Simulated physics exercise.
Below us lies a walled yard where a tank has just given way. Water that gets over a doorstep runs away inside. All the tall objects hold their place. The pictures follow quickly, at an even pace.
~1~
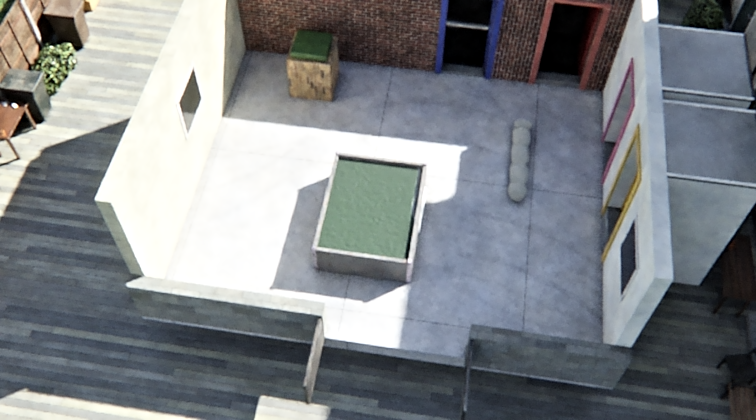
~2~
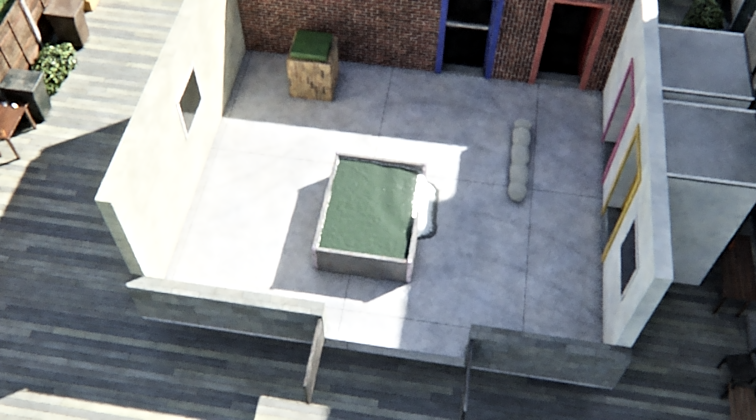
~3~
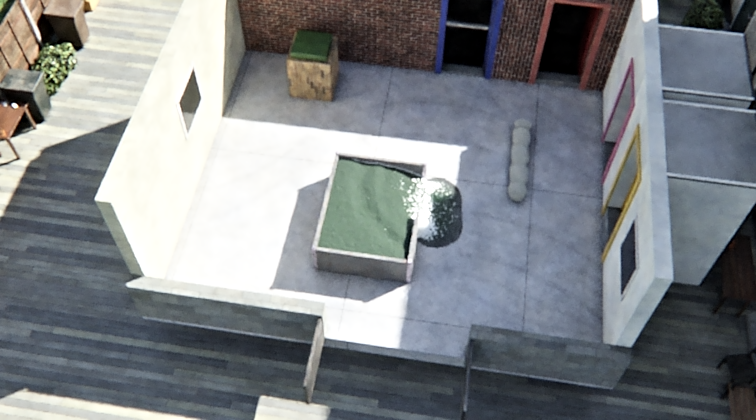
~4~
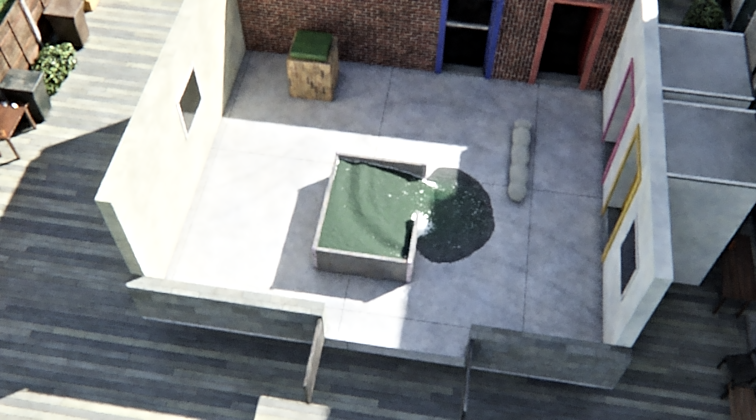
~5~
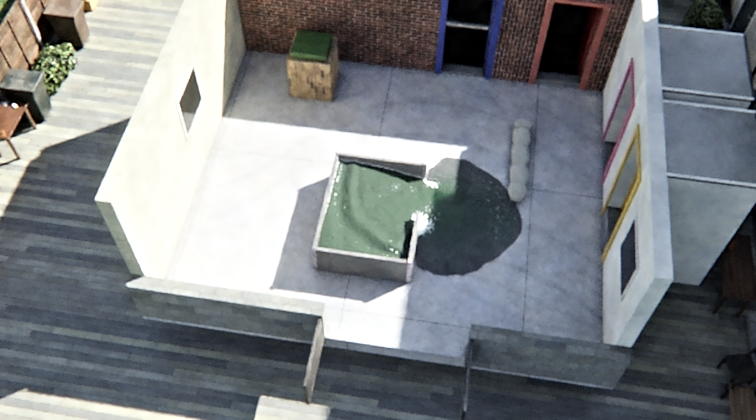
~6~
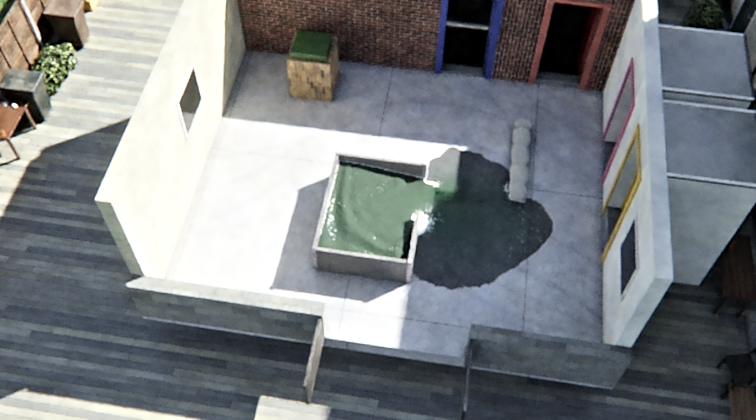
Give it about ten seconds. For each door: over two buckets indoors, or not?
One by one: The red door stays under that; the blue door takes more than that; the pink door stays under that; the yellow door stays under that.
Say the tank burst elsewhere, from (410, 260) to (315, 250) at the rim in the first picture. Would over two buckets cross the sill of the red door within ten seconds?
My reading: Red lets less in.
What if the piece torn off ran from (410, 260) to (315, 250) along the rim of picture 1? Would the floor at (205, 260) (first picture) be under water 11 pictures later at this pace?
There: Under water.
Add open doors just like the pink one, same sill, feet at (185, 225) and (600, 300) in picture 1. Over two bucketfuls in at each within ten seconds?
One after the other: Takes less, lets more in.
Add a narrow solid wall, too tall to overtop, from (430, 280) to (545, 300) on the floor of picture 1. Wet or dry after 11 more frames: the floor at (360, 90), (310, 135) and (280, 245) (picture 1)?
In turn: Dry, clear, free of water.
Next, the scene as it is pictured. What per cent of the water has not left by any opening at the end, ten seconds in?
Near 90 in a hundred.
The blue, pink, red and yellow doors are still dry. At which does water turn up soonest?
I say the yellow-painted one.
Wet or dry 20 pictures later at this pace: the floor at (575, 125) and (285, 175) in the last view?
In that order: Wet, dry.
A moment on, water covers 20 % of the floor; the red door not reached, the blue door not reached, the pink door not reached, the yellow door wet at the sill, nothing in.
Next, water covers 30 % of the floor; the red door not reached, the blue door not reached, the pink door wet at the sill, nothing in, the yellow door wet at the sill, nothing in.
Then, water covers 40 % of the floor; the red door wet at the sill, nothing in, the blue door over two buckets in, the pink door wet at the sill, nothing in, the yellow door wet at the sill, nothing in.
Later, water covers 65 % of the floor; the red door wet at the sill, nothing in, the blue door over two buckets in, the pink door wet at the sill, nothing in, the yellow door wet at the sill, nothing in.
In the end, water covers 85 % of the floor; the red door wet at the sill, nothing in, the blue door over two buckets in, the pink door wet at the sill, nothing in, the yellow door wet at the sill, nothing in.
